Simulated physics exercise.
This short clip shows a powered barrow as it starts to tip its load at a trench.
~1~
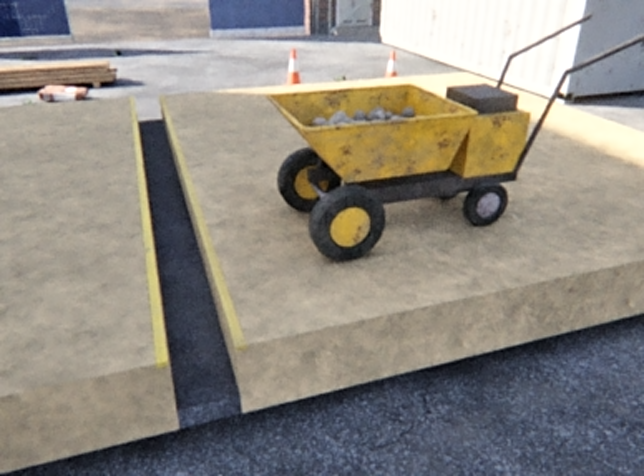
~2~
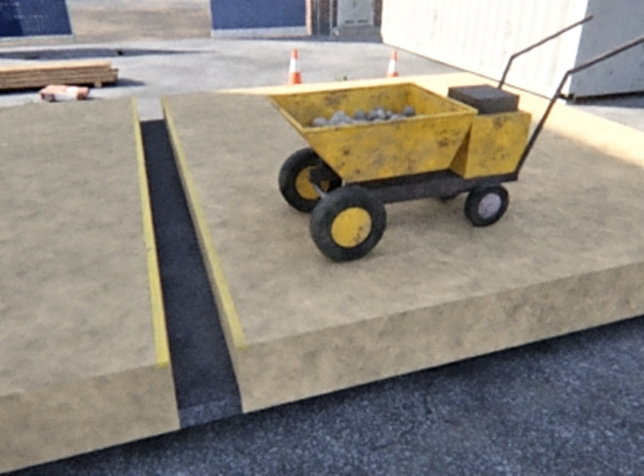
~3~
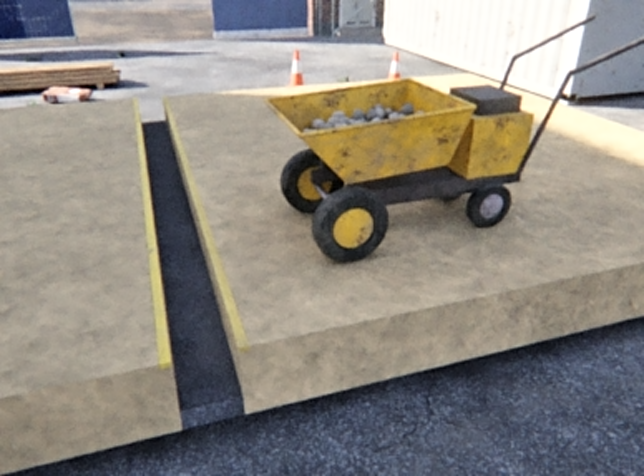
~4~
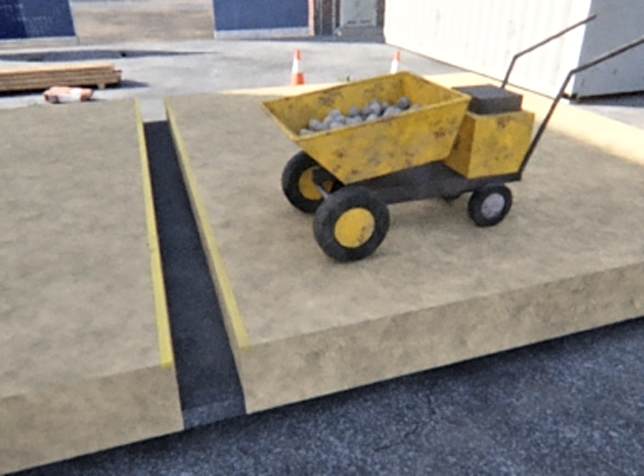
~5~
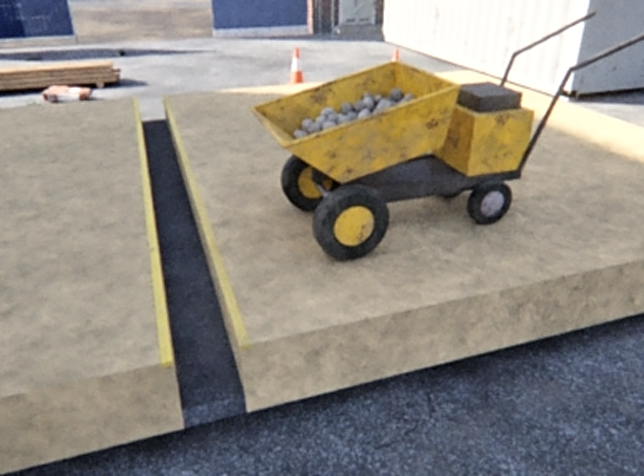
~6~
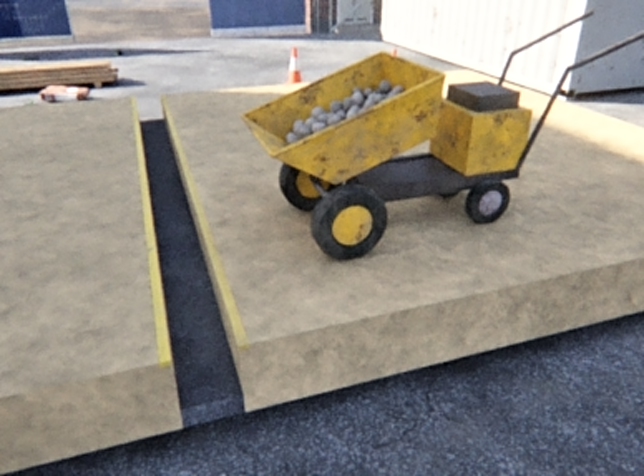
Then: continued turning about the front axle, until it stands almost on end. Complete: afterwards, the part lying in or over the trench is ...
... the majority.
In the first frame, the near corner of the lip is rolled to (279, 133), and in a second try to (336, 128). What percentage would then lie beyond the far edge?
0 % then 0 %.
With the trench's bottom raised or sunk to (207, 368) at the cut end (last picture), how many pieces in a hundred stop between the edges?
I'd put it at about 50 in a hundred.
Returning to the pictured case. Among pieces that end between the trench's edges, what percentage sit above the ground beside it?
Estimate: Near 0 per cent.
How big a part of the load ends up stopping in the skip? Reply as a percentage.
I'd put it near 10 percent.
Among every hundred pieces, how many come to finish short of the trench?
15 per cent.
Soon after the last picture, skip tipped steeply; all in the skip.
A little later, skip tipped steeply; about two thirds in the skip; a small part short of the trench; about a quarter in or heaped over the trench.
Later still, skip tipped right over; a small part in the skip; a small part short of the trench; most in or heaped over the trench; a stray few beyond it.
By the end, skip tipped right over; a small part in the skip; a small part short of the trench; most in or heaped over the trench; a stray few beyond it.
